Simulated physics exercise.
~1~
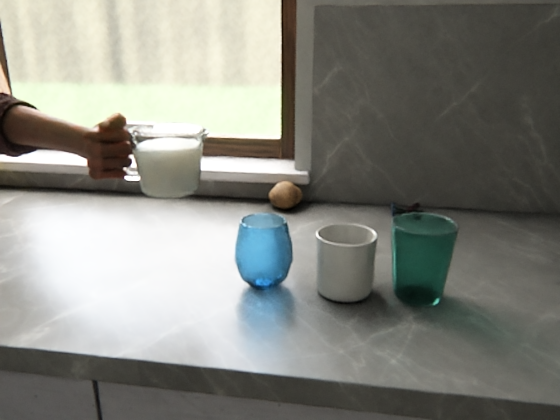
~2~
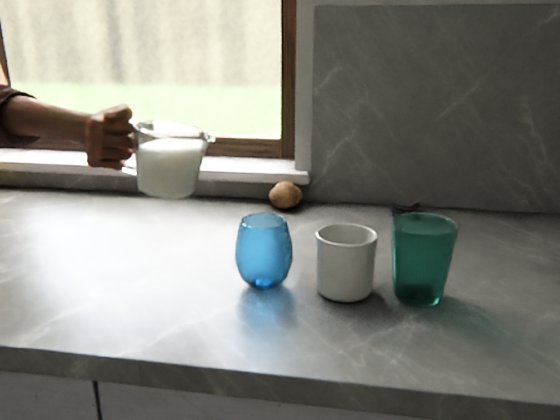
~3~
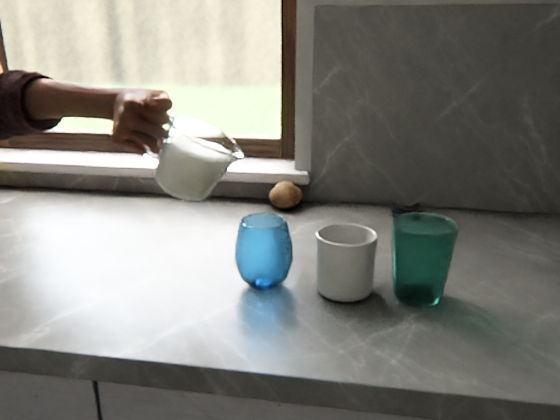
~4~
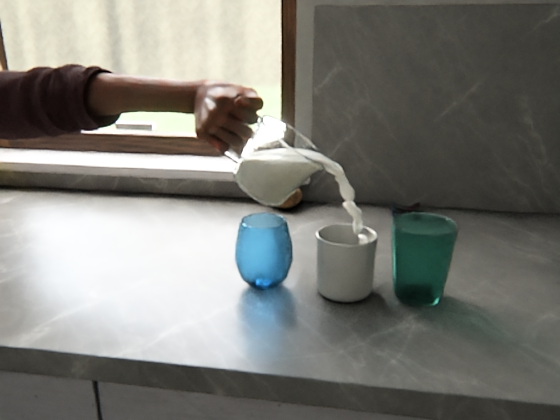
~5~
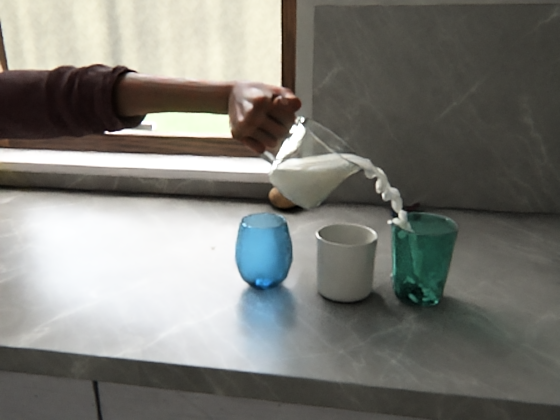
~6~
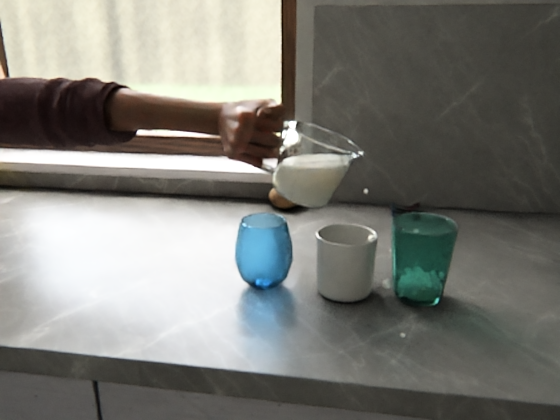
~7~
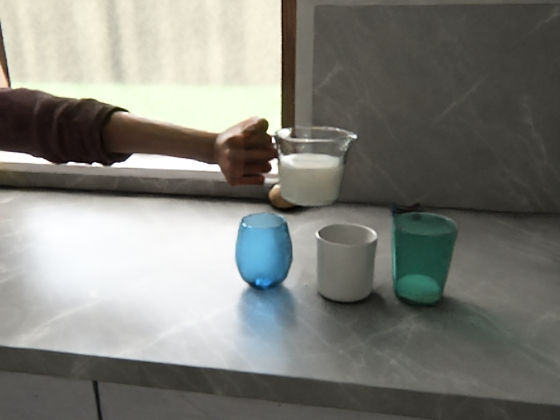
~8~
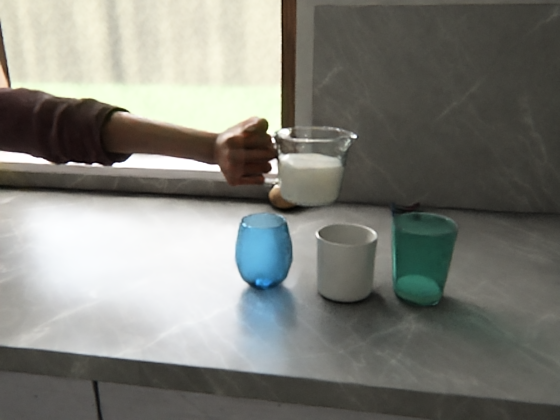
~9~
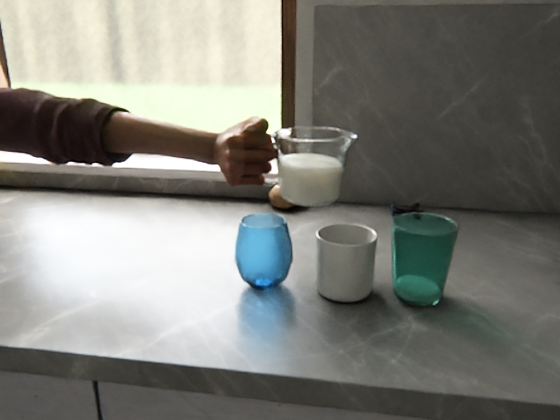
A hand holding a clear glass jug of milk reaches in from the left over a grey marbled worktop, seen from the front and slightly above, with a window behind. Below stand a blue stemless glass, a white mug in the middle and a green drinking glass on the right, with a small brown roundish object behind. The hand carries the jug rightwards while tipping it, passing over the blue glass. Milk streams first into the mug, then into the green glass. The jug tilts back upright, shedding a few drops, and is held still above the cups, still partly full, with some pale milk low in the green glass.
